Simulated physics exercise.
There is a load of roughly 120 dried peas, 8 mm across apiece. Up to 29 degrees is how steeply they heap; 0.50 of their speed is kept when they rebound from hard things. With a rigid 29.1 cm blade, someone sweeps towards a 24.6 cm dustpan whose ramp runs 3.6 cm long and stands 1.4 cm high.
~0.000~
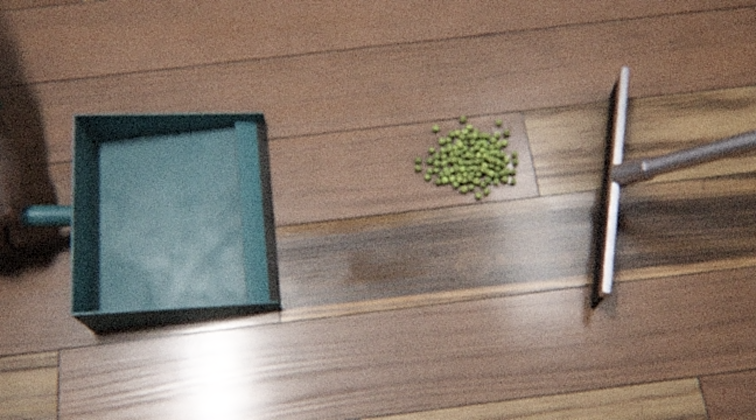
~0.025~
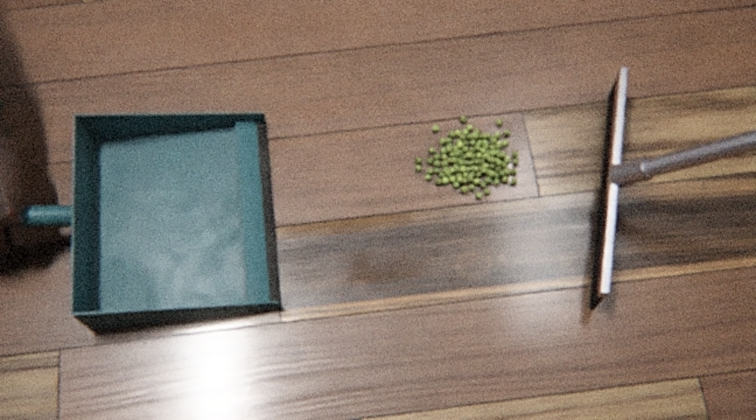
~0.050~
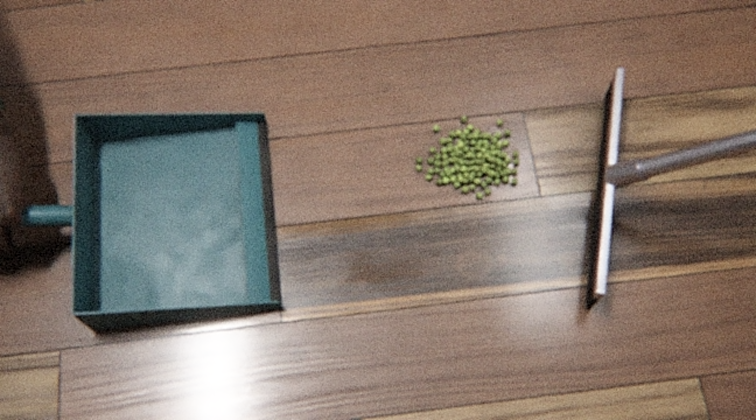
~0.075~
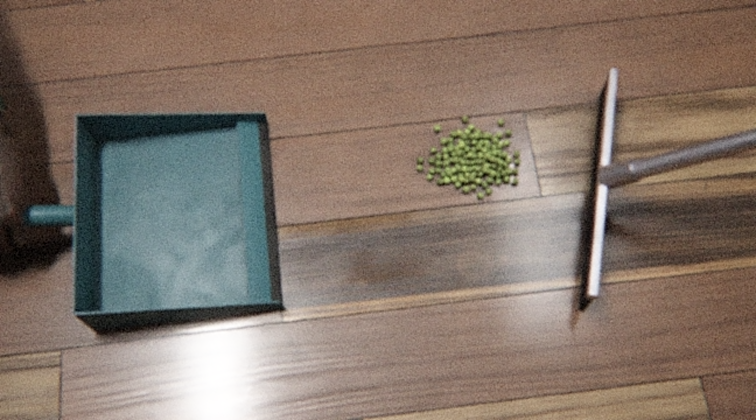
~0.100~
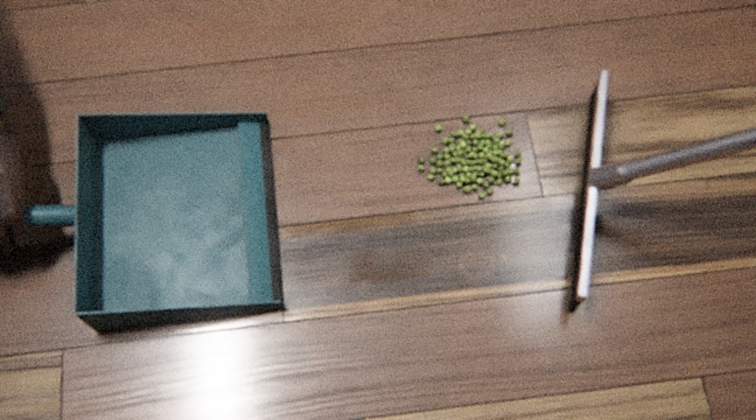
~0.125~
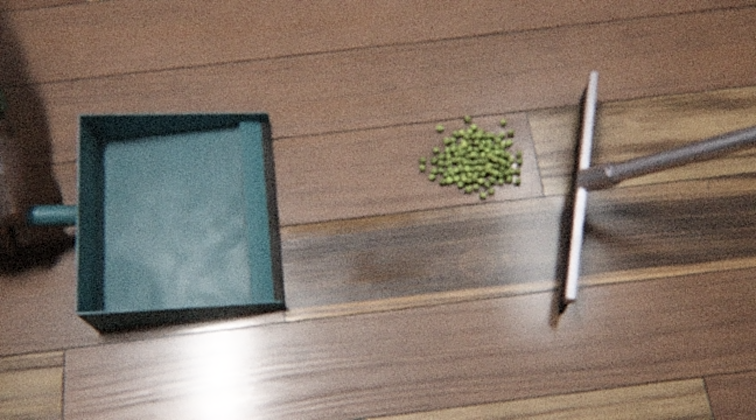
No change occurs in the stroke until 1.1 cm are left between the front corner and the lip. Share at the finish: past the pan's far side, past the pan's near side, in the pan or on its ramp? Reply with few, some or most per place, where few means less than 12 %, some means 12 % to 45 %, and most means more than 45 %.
Past the pan's far side = some, past the pan's near side = few, in the pan or on its ramp = few.
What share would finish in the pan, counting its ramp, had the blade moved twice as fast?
In that case close to 15 per cent.
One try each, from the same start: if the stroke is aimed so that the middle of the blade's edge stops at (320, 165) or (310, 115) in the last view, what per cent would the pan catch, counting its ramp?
About 0 and 0 per cent.
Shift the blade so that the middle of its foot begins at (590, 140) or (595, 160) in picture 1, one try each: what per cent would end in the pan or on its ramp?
I'd put it near 0 per cent for the first and near 0 per cent for the second.
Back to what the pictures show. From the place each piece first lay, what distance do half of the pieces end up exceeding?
Around 24 centimetres.
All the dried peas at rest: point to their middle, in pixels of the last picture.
After settling, the middle sits near (289, 156).
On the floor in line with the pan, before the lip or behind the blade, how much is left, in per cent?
That comes to near 75 percent.
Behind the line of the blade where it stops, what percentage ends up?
About 10 per cent.
After 0.38 s, middle of the blade 21 cm from the lip; 0 % over the lip, far side 0 %, near side 0 %.
After 0.54 s, middle of the blade 11 cm from the lip; 0 % over the lip, far side 10 %, near side 0 %.
Then, at 0.83 s, middle of the blade 5 cm from the lip; 0 % over the lip, far side 20 %, near side 0 %.
In the end, at 1.3 s, far side 25 %, near side 0 %, pan 0 %, in front of the lip or behind the blade 75 %.
